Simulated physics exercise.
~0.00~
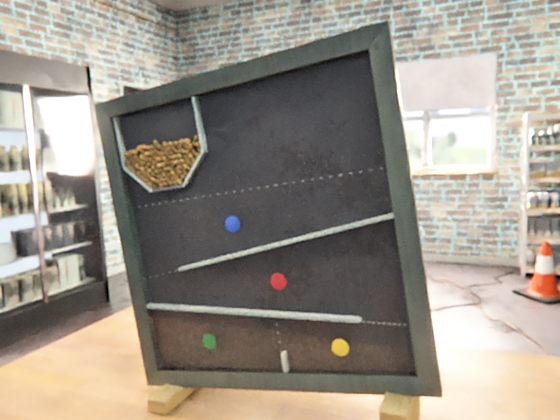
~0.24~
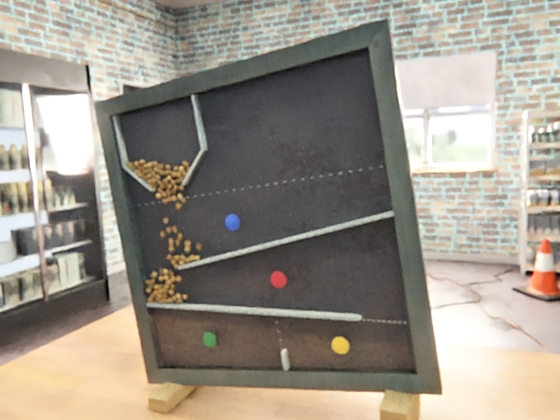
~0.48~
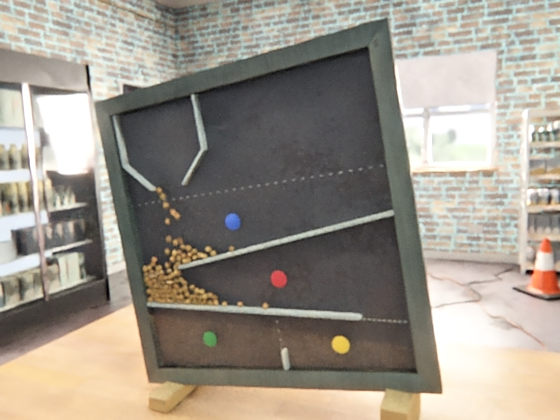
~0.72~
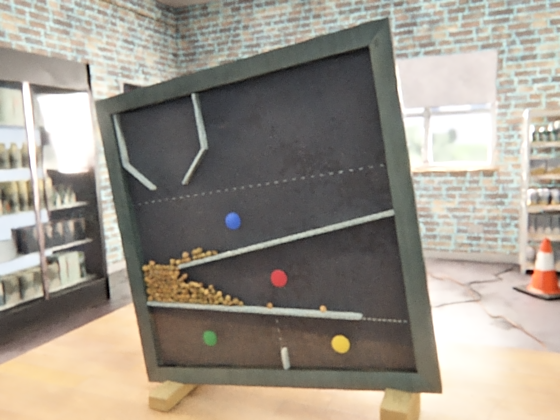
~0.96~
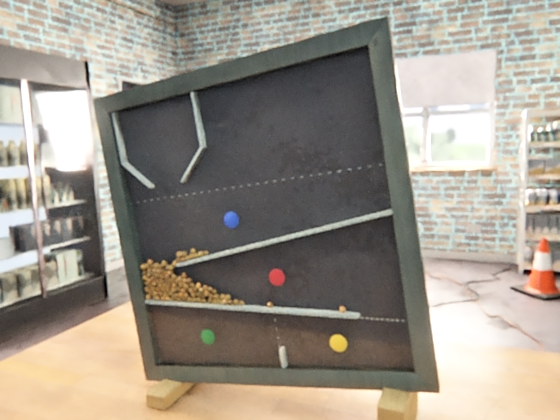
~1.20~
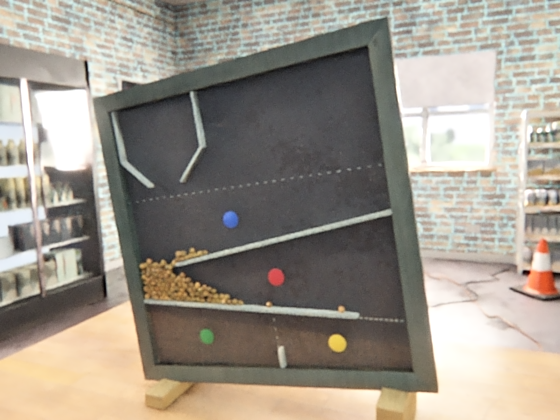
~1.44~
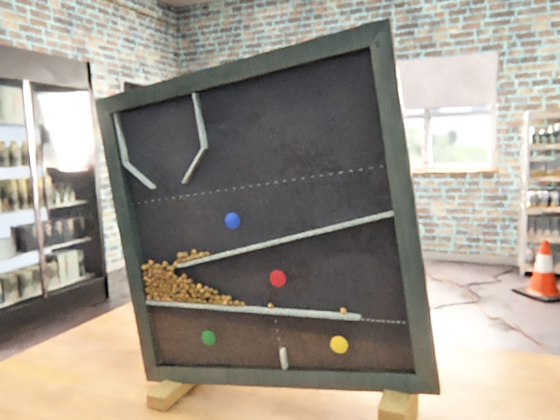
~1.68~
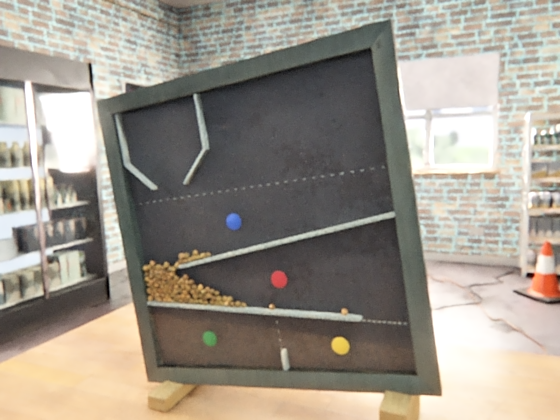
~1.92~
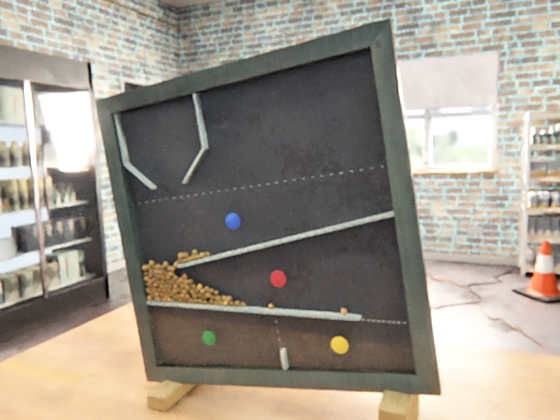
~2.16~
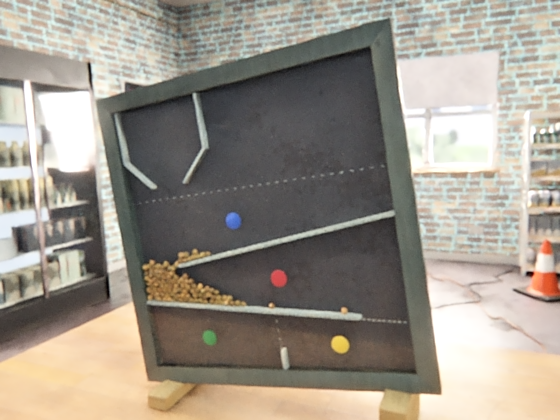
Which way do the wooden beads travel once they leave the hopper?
The beads move down through the case, dropping from the hopper to the sloping bars below.
